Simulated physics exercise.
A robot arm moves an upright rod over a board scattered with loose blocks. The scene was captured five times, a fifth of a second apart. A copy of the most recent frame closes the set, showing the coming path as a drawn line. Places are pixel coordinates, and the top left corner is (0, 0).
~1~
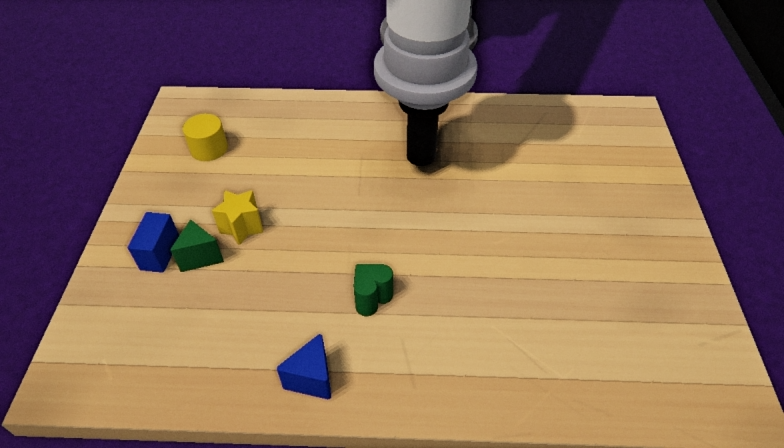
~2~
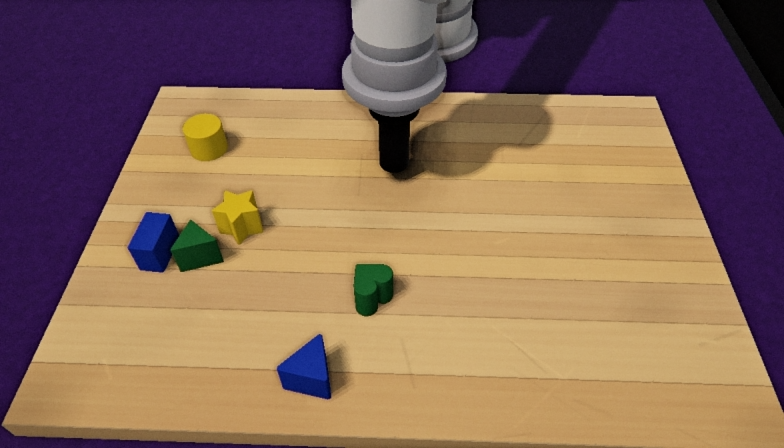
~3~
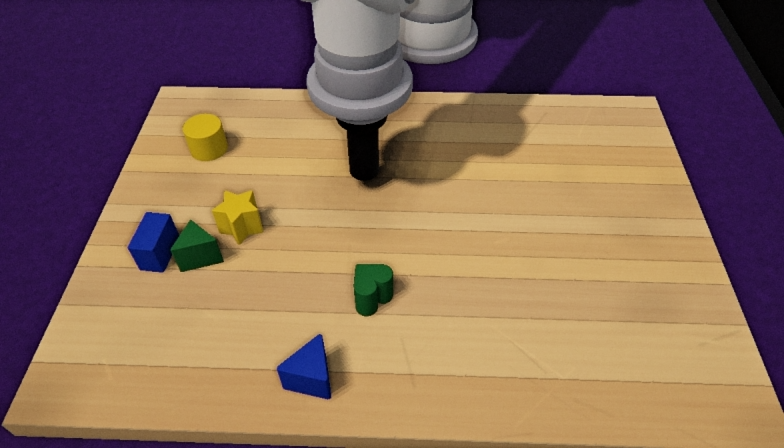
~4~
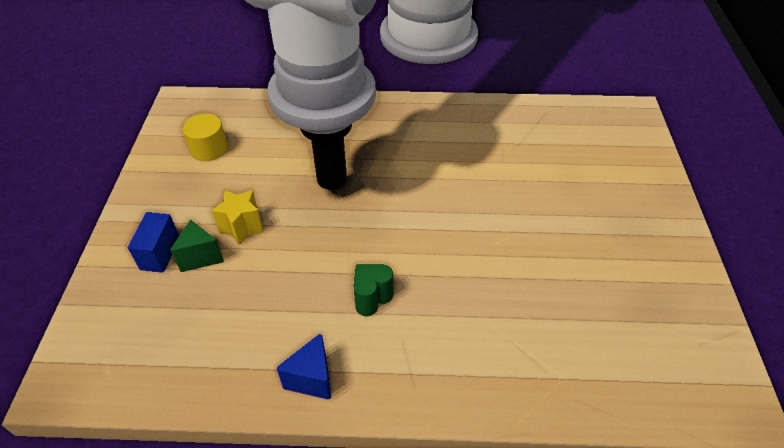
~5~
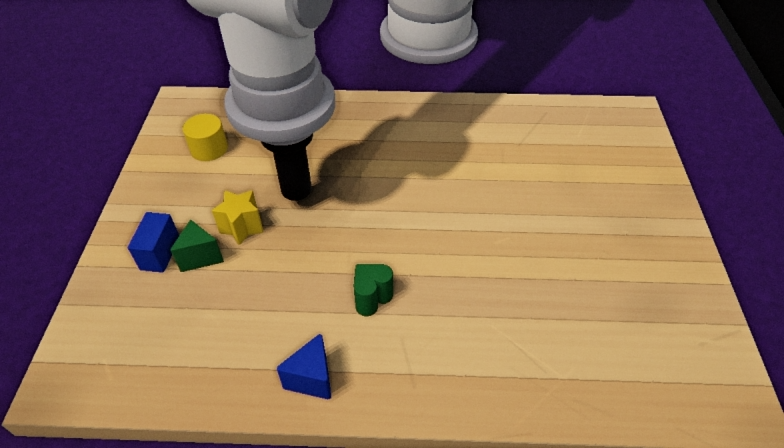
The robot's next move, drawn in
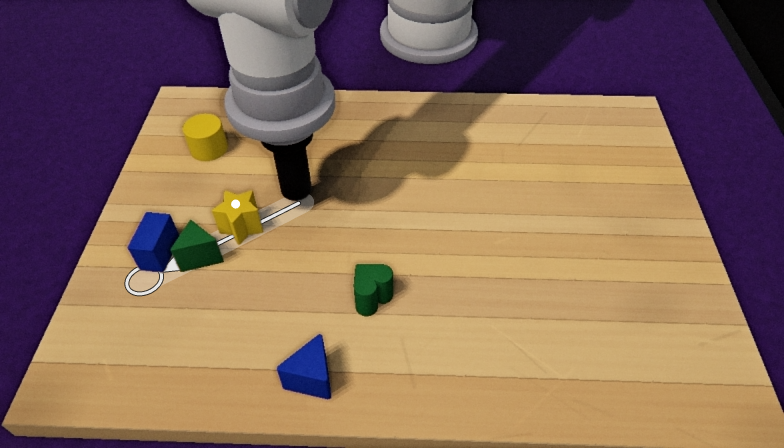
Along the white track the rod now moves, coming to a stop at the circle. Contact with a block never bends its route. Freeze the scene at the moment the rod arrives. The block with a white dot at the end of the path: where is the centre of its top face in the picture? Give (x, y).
(96, 265)
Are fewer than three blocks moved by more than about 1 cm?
Answer: No.
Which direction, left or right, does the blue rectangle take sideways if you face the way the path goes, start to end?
Towards the right-hand side.
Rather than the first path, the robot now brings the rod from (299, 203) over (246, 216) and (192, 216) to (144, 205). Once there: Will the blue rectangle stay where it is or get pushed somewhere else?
Somewhere new.
The line goes in a line from (299, 203) to (144, 280); the dot is on the yellow star-shaped block.
On the path given first. One third of the way, rod at (247, 214); yellow star-shaped block at (212, 213).
Two thirds of the way, rod at (195, 240); blue rectangle at (124, 233), turned 10° clockwise; green triangular piece at (135, 263); yellow star-shaped block at (157, 237).
At the end, rod at (137, 267); blue rectangle at (92, 234), turned 40° clockwise; green triangular piece at (71, 294); yellow star-shaped block at (96, 265).
